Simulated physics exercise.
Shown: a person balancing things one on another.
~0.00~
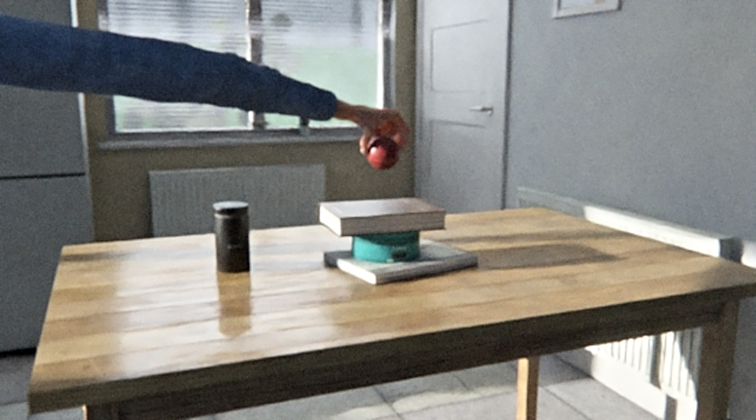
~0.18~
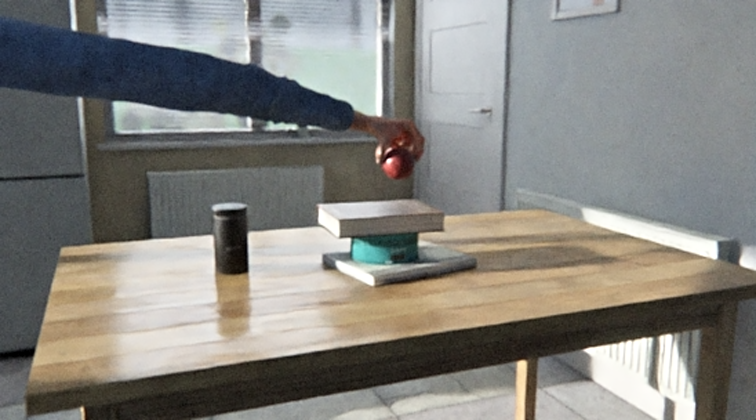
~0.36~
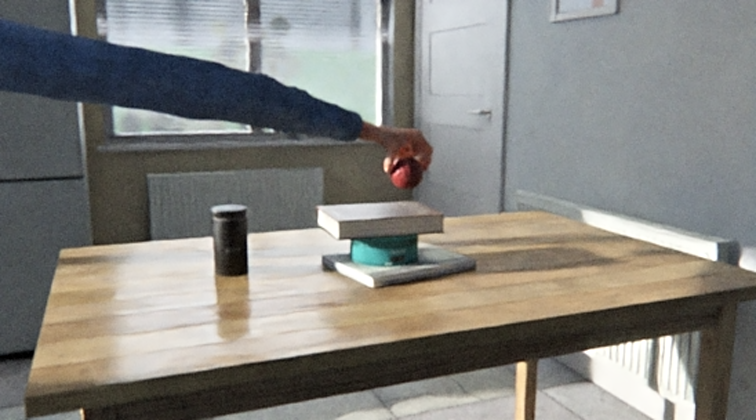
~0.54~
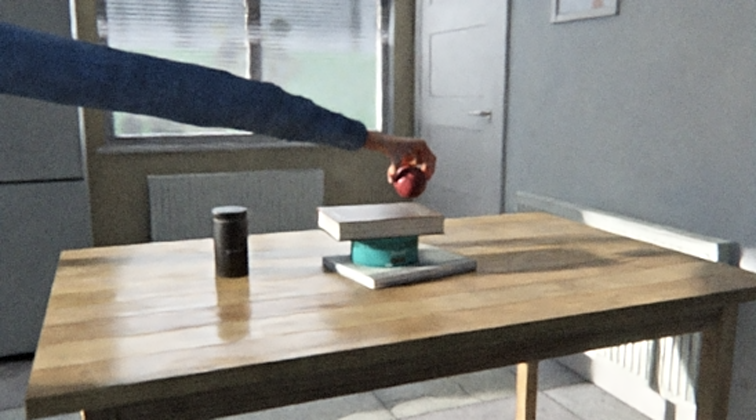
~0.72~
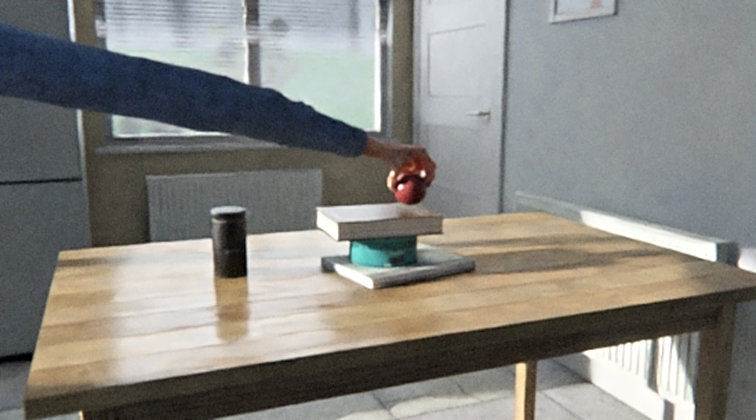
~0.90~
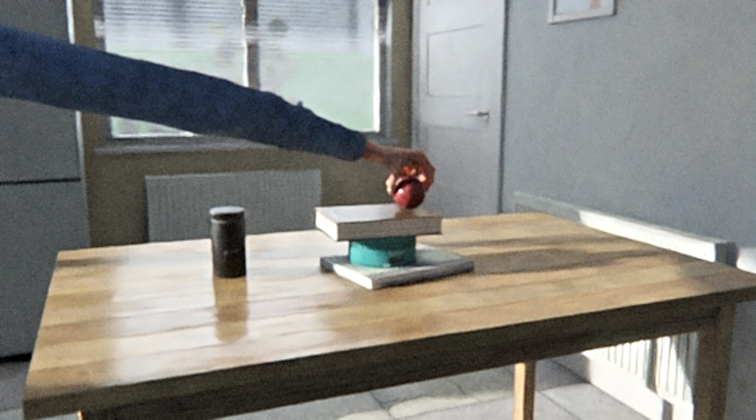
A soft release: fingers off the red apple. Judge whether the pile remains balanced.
I expect nothing will drop.
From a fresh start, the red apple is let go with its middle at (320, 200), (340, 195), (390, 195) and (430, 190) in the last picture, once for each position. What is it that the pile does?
Outcomes in order: A collapse, no collapse, no collapse, a collapse.
Around 1.10 s, nothing moves.
Around 1.50 s, red apple resting near (409, 193).
Finally (2.1 s), all 5 still in place. Final places as the last picture's camera would see them, red apple near (409, 193). The pile keeps its balance.
